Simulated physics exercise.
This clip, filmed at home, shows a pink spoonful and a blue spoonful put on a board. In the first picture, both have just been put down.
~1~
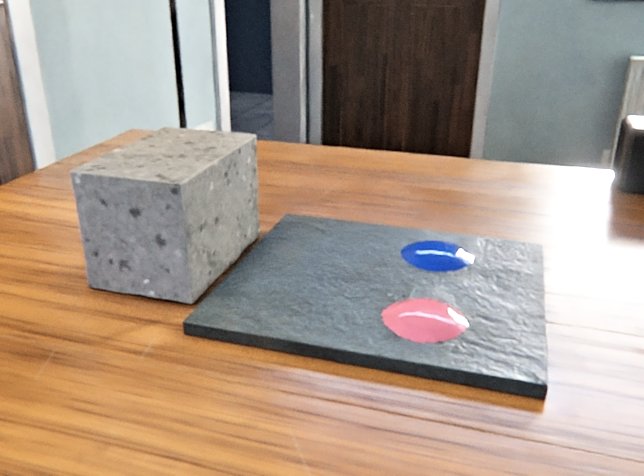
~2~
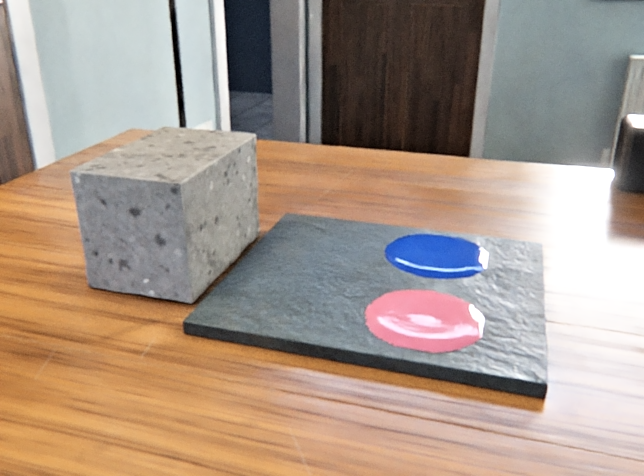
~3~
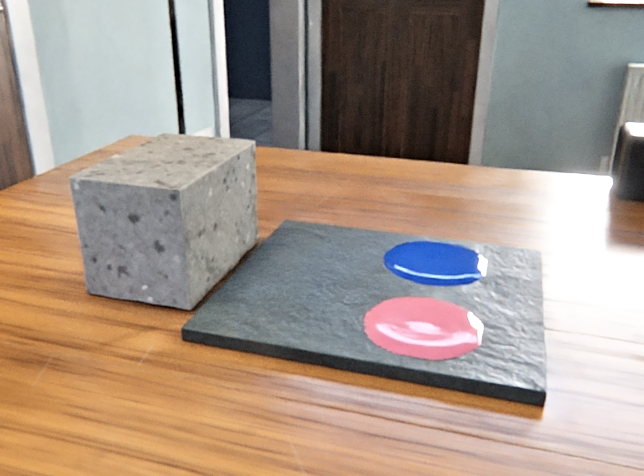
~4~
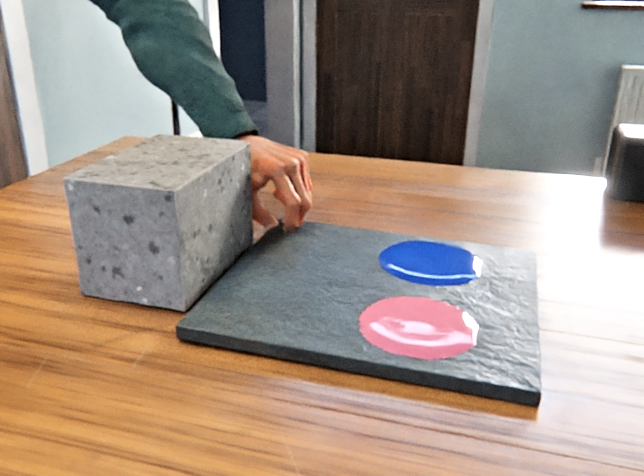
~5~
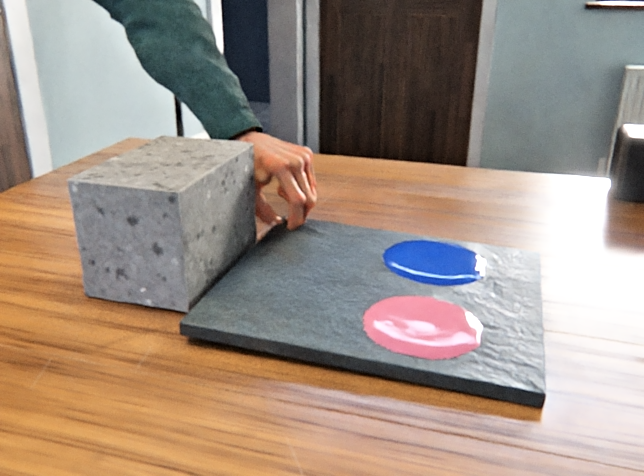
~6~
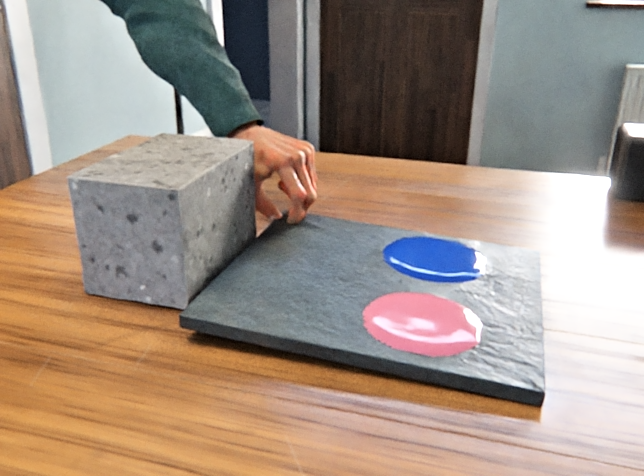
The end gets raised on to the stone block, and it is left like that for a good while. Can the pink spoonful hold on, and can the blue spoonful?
Pink spoonful slips off, blue spoonful slips off.
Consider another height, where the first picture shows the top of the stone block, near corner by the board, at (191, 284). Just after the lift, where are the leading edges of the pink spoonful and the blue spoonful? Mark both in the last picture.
In the last picture, I'd say around (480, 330) for the first and around (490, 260) for the other.
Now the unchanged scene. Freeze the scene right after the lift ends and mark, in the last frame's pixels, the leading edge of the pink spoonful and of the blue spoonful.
In the last picture, the first is near (549, 345) and the second near (545, 275).
Shortly, slope about 27°; the pink spoonful is dripping off the low end; the blue spoonful is dripping off the low end.
Then, the pink spoonful is dripping off the low end; the blue spoonful is dripping off the low end.
At the finish, slope about 27°; the pink spoonful is dripping off the low end; the blue spoonful is dripping off the low end.
